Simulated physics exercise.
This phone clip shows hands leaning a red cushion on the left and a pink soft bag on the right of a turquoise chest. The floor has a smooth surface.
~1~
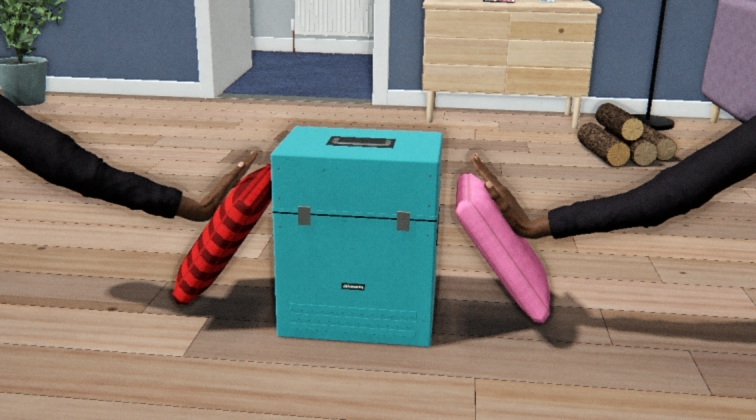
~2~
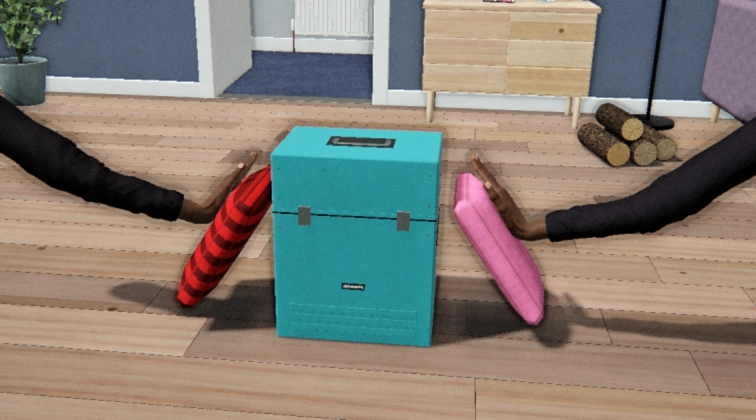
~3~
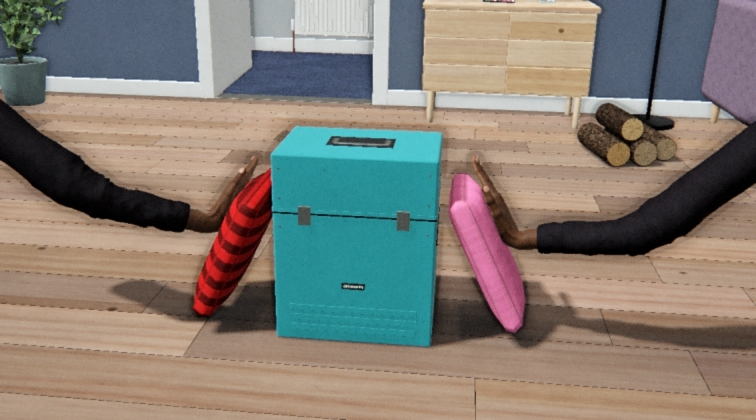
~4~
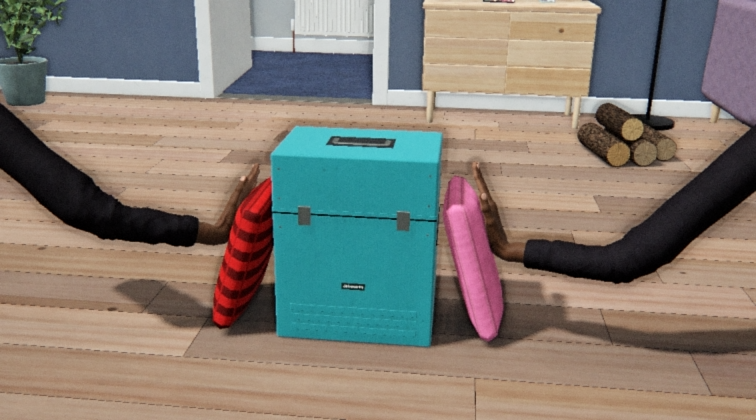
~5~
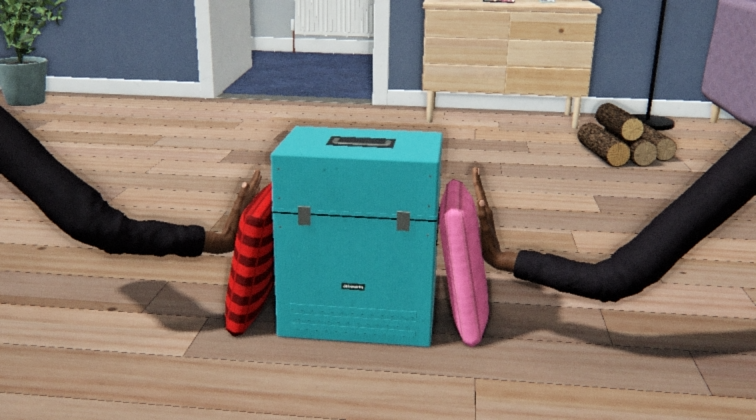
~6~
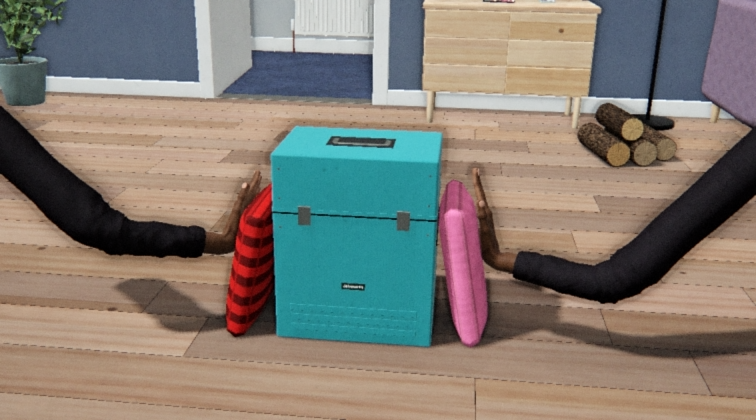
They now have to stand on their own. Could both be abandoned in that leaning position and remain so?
The red cushion remains leaning; the pink soft bag remains leaning.
Then, 0.32 s on from there, cushion propped as before near (260, 254); soft bag propped as before near (462, 263).
In the end, cushion propped as before near (260, 254); soft bag propped as before near (462, 263). The red cushion keeps leaning and the pink soft bag holds its lean.
